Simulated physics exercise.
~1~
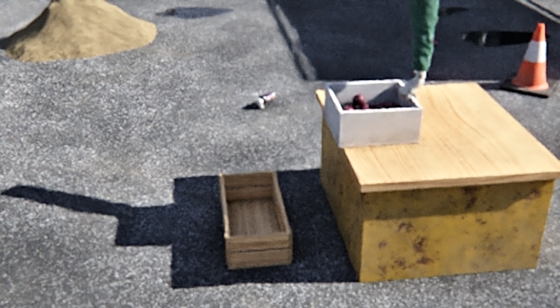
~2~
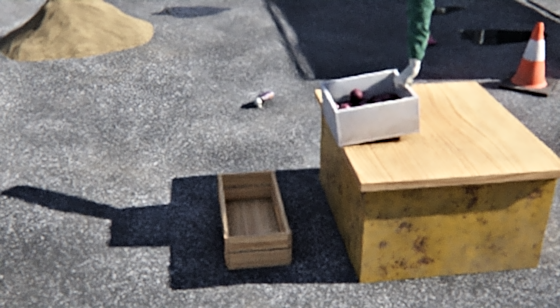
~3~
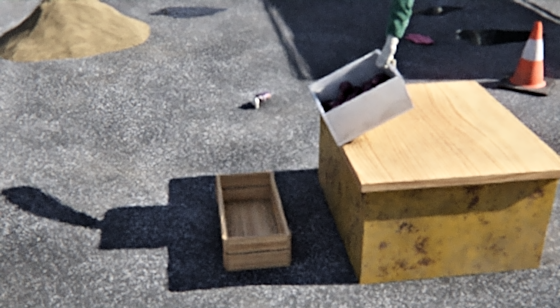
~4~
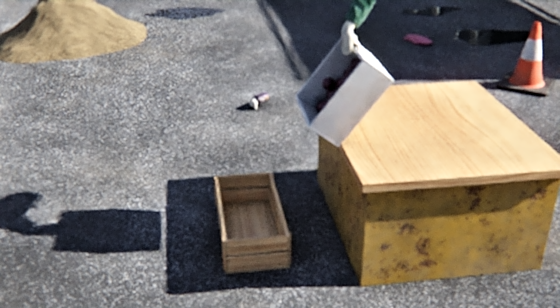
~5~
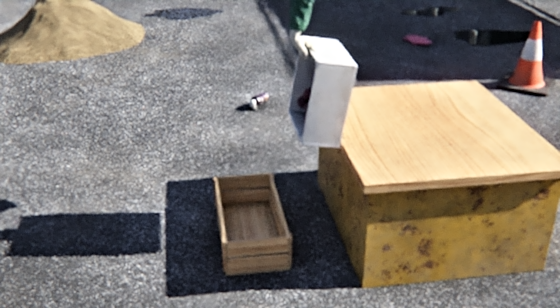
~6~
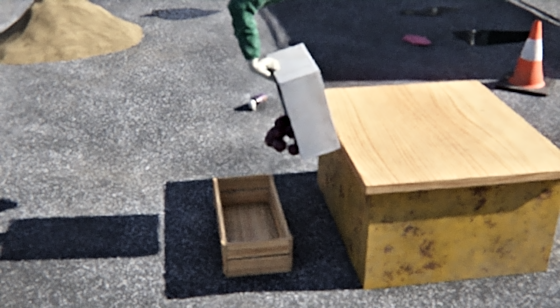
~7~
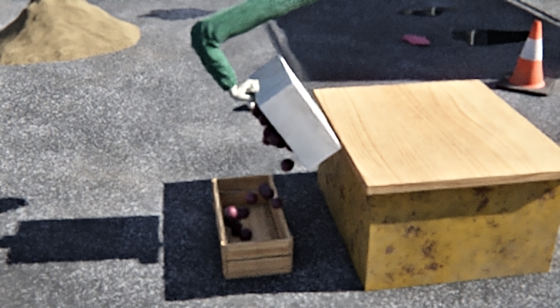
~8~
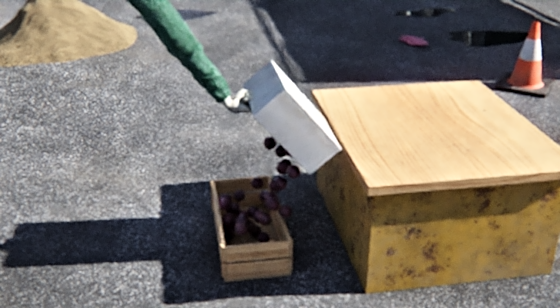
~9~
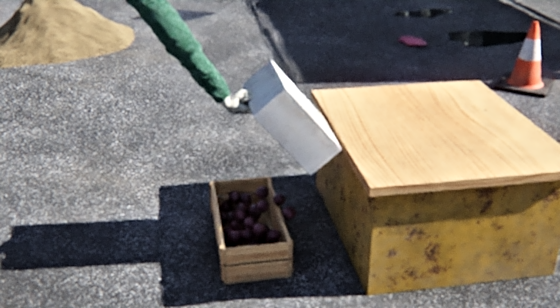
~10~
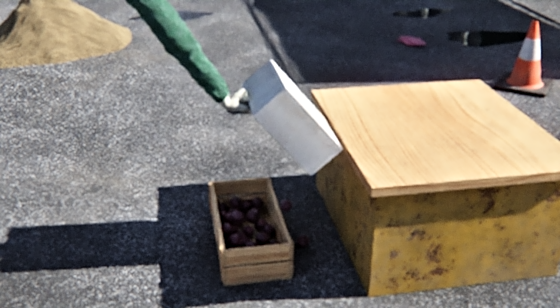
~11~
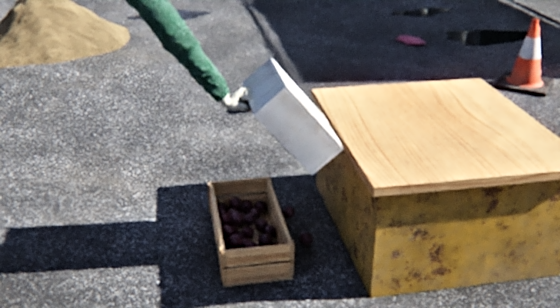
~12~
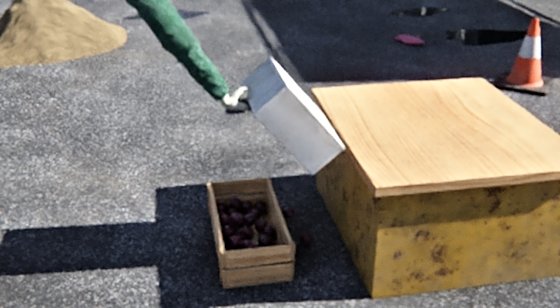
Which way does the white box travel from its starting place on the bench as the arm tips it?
The white box moves to the left, off the bench top and toward the wooden bin's side.
